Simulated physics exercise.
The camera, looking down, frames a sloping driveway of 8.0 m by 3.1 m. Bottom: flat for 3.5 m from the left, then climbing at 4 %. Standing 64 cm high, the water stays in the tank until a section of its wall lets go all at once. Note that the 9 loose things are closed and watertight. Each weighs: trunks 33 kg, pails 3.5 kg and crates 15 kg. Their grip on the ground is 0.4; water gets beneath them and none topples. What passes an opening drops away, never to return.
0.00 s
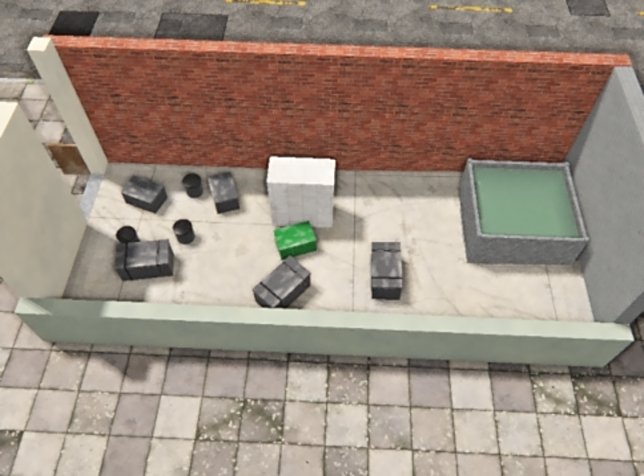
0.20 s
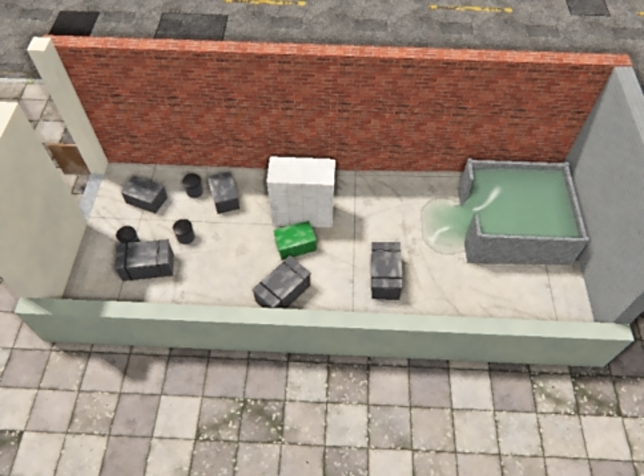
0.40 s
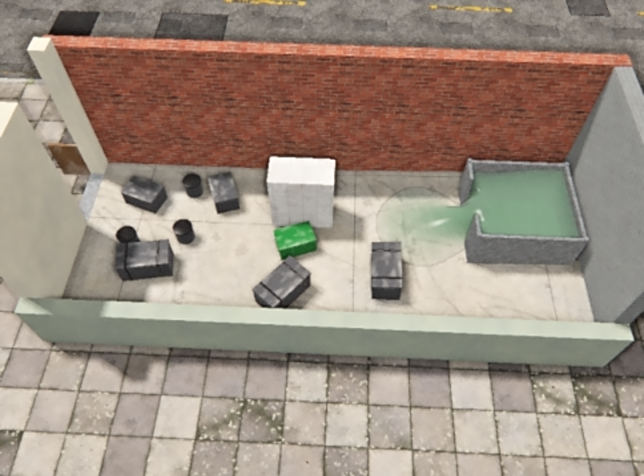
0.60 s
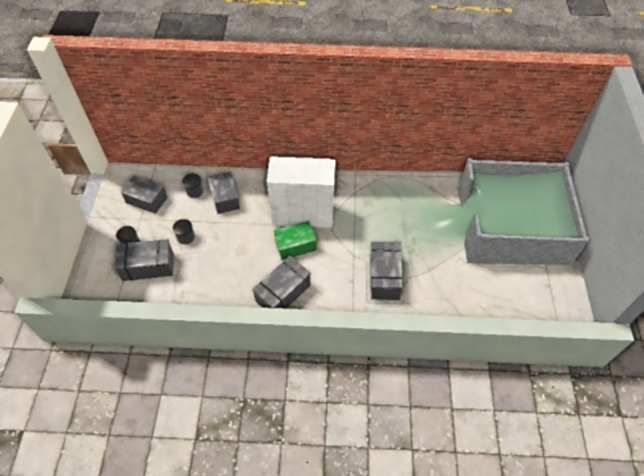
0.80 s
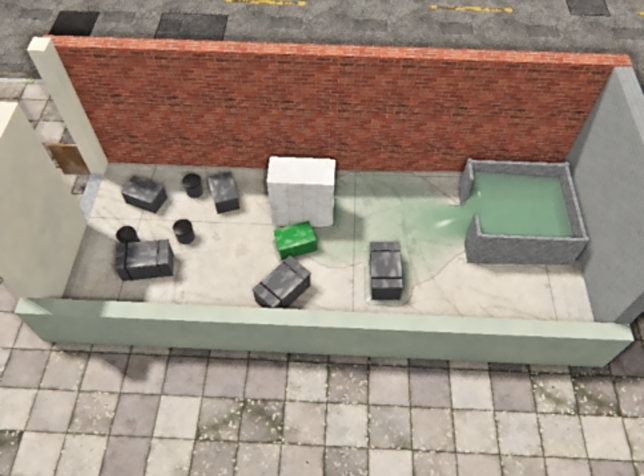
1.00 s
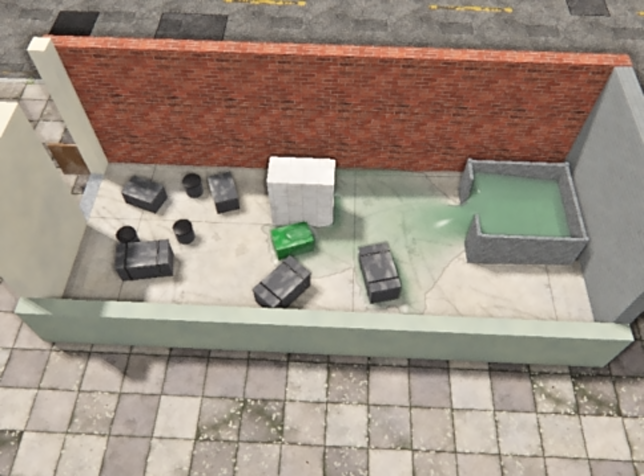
In a walled yard scattered with dark crates, black pails, a green crate and a white block, greenish water pours from a gray tank at right and spreads leftward across the ground, and the nearest dark crate shifts slightly.
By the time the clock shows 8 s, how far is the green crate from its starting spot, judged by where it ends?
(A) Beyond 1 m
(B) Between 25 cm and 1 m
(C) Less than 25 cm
(A) Beyond 1 m.
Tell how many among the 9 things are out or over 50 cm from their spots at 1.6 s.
2 in all.
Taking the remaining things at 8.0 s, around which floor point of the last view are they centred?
Mean position approx. (131, 240).
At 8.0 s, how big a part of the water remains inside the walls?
Still held: Near 76 %.
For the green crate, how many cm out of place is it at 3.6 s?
Roughly 300 centimetres by that point.
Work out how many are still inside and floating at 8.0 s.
The number is 1.
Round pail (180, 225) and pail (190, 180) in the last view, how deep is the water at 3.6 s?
Around 10 cm and 7 cm.
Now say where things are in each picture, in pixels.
The green crate at (295, 235) rests on the ground; 2.1 m2 under water; 0 of 9 have shifted, in the first picture.
The green crate at (295, 235), on the bottom; water covers 2.8 m2; 0 of 9 have shifted, in the second picture.
The green crate at (295, 235) rests on the ground; 3.8 m2 under water; 0 of 9 have shifted, in the third picture.
The green crate at (295, 235) rests on the ground; water covers 5.2 m2; 0 of 9 have shifted, in the fourth picture.
The green crate at (295, 235) rests on the ground; 6.5 m2 under water; 0 of 9 have shifted, in the fifth picture.
The green crate at (292, 235), on the bottom, 5 cm from its start; 8.0 m2 under water; 1 of 9 have shifted, in the sixth picture.
After 1.6 s the green crate is near (228, 239), 1.1 m from its start, aground; 0 of 9 are out; 0 afloat.
After 3.6 s the green crate is near (111, 224), 3.0 m from its start, afloat; 0 of 9 are out; 7 afloat.
After 5.6 s the green crate is near (115, 198), 3.0 m from its start, afloat; 4 of 9 are out; 4 afloat.
After 8.0 s the green crate is near (126, 173), 3.2 m from its start, afloat; 5 of 9 are out; 1 afloat.
